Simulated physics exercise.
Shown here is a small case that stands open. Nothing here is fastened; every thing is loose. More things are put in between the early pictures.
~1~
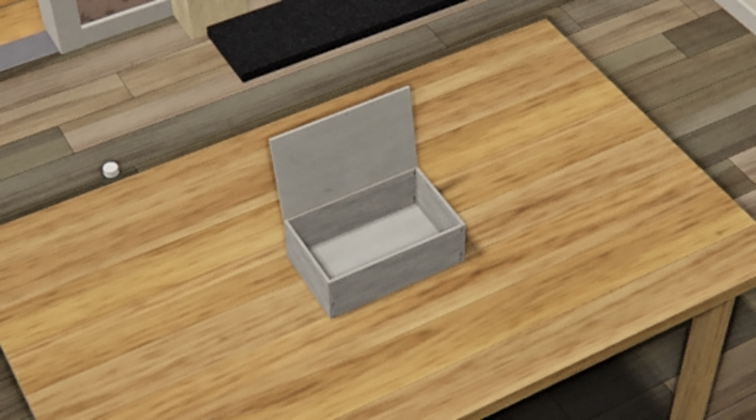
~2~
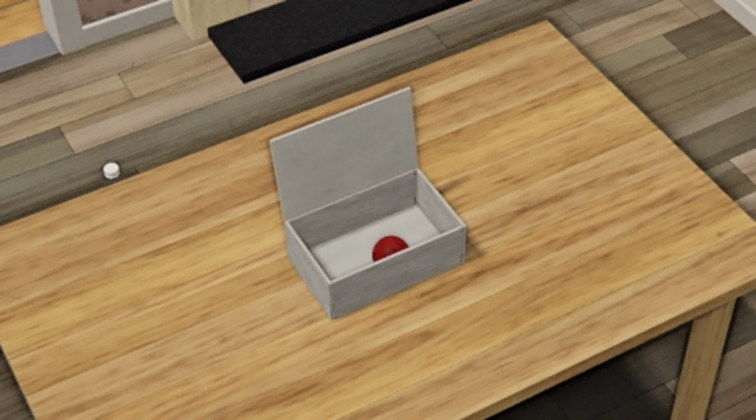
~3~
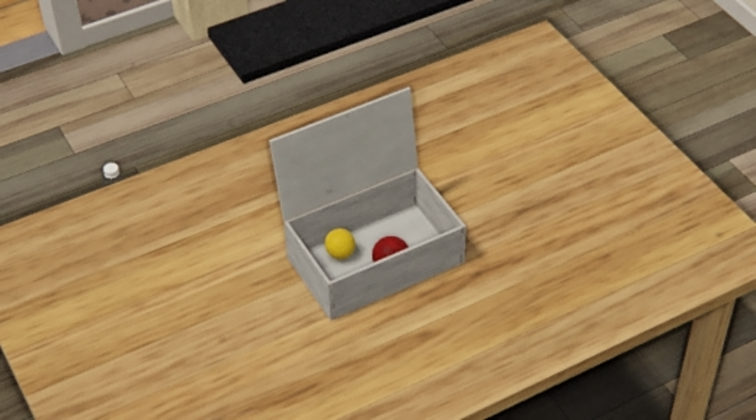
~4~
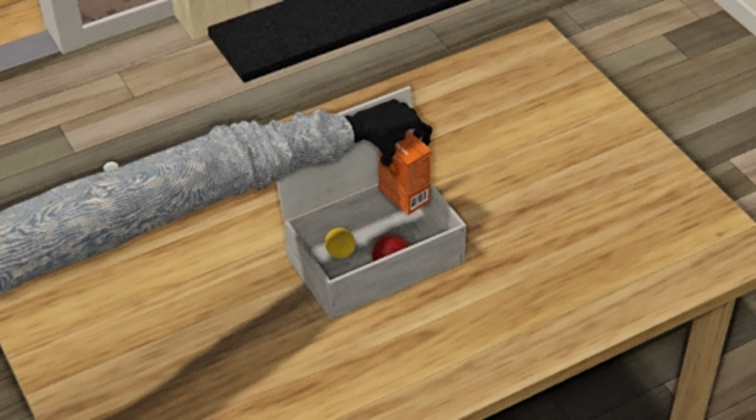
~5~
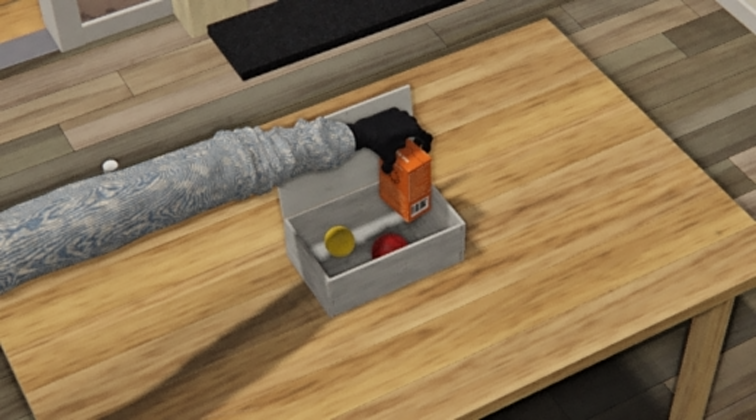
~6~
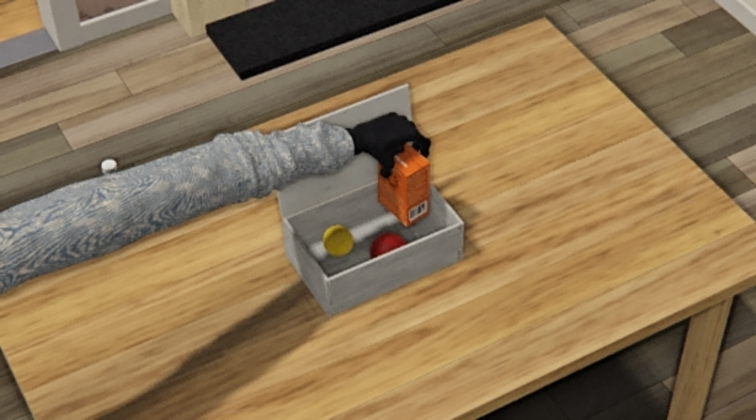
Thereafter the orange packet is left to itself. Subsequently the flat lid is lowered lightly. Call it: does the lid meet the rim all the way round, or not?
It does not meet the rim all the way round.
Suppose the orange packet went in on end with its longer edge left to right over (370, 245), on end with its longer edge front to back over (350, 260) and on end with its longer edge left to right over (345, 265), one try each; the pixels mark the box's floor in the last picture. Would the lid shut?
Try one: Closed. Try two: Not closed. Try three: Not closed.
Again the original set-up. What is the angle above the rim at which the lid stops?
Around 45 degrees.
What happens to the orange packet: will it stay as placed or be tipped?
Simply put, the orange packet remains unturned.
Then, 1.00 s past the last view, lid starting down; orange packet displaced about its own width near (404, 211).
Then, 1.60 s past the last view, lid 59° above the rim; orange packet displaced about its own width near (404, 211).
Finally, lid 45° above the rim; moved from the start, orange packet; the other 2 still in place. Final places as the last picture's camera would see them, orange packet near (407, 214).
